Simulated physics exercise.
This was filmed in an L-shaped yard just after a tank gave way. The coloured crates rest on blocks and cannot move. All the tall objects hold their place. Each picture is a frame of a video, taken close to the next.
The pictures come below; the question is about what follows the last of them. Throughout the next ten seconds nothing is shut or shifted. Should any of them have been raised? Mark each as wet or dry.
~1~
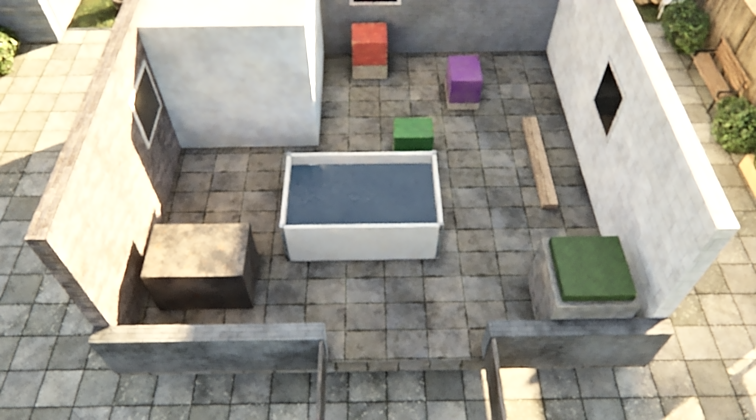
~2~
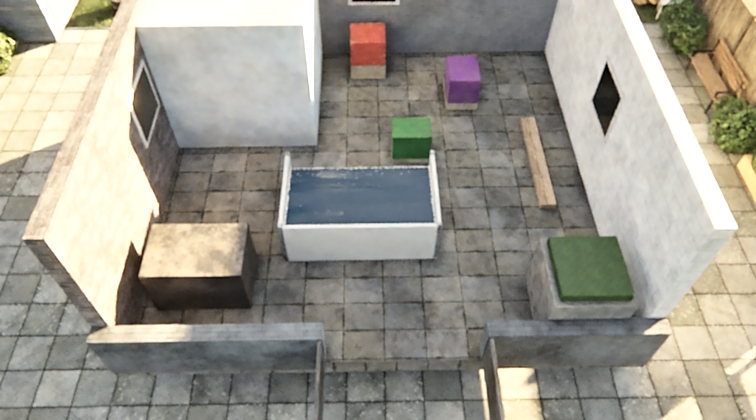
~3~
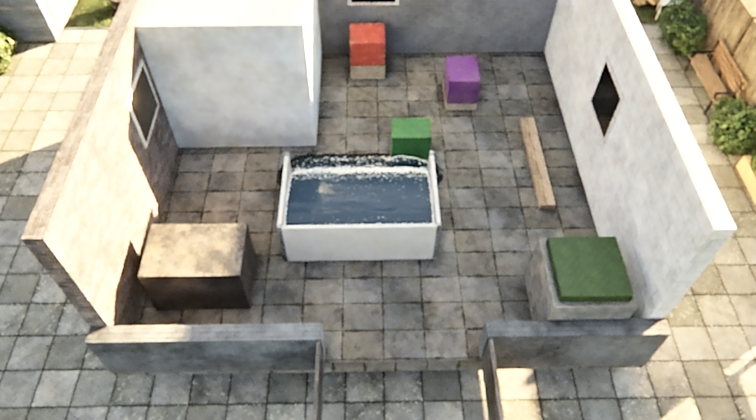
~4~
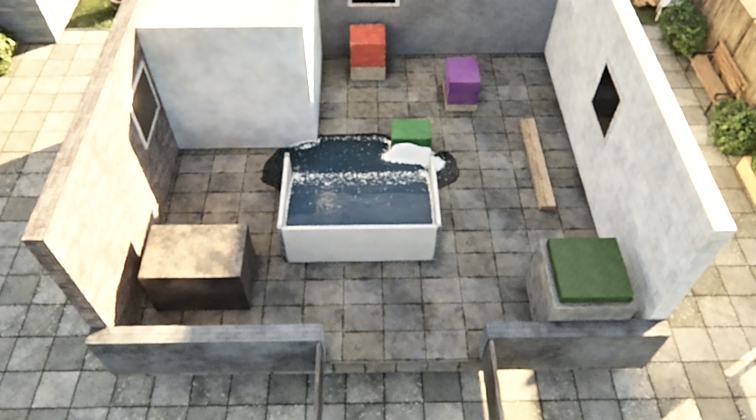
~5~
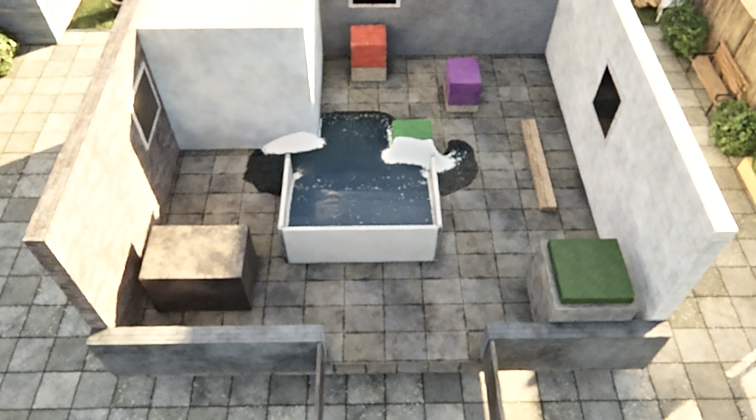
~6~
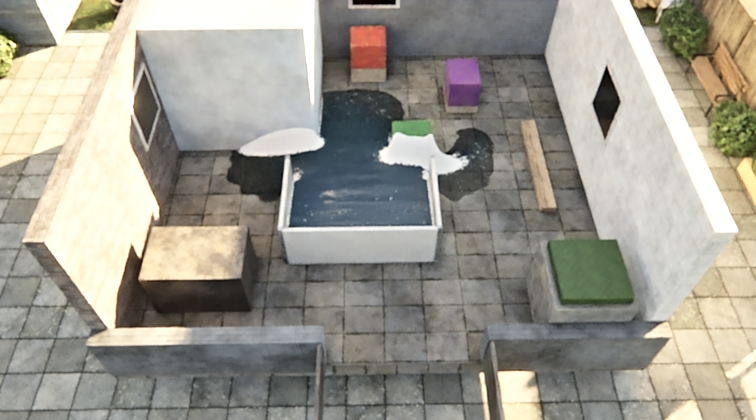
Red crate: Wet; purple crate: Wet; green crate: Wet.
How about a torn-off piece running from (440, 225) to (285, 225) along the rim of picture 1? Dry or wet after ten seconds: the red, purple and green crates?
The red crate is not reached; the purple crate is not reached; the green crate is not reached.
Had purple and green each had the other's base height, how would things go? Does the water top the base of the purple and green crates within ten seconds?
One by one: The purple crate is reached; the green crate is reached.
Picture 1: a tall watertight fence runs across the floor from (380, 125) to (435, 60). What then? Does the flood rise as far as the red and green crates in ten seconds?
One by one: The red crate takes water; the green crate gets wet.
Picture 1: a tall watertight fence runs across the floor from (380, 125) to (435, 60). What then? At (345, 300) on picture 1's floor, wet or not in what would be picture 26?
I'd call it waterless.
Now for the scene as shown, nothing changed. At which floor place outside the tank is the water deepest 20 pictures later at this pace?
I'd put it around (527, 55).
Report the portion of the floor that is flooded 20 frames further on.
It works out to about 70 in a hundred.
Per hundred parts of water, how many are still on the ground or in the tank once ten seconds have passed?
About 92 per cent.
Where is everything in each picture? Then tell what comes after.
The first frame shows the tank at (362, 191) is whole and still.
In the second frame, water pours out on the tank's far side and has run to a hidden place.
In the third frame, water pours out on the tank's far side and has run to a hidden place.
In the fourth frame, the front is at (284, 149), out from the gap on the tank's far side.
In the fifth frame, water pours out on the tank's far side and has run to (467, 147).
In the sixth frame, water pours out on the tank's far side and has run to (336, 94).
A moment on, water covers 35 % of the floor; the red crate water round its plinth, the purple crate water round its plinth, the green crate water round its plinth.
Next, water covers 55 % of the floor; the red crate water round its plinth, the purple crate water round its plinth, the green crate water round its plinth.
Then, water covers 70 % of the floor; the red crate water round its plinth, the purple crate water round its plinth, the green crate water round its plinth.
Later, water covers 90 % of the floor; the red crate water round its plinth, the purple crate water round its plinth, the green crate water round its plinth.
In the end, water covers 100 % of the floor; the red crate was topped, the purple crate was topped, the green crate was topped.
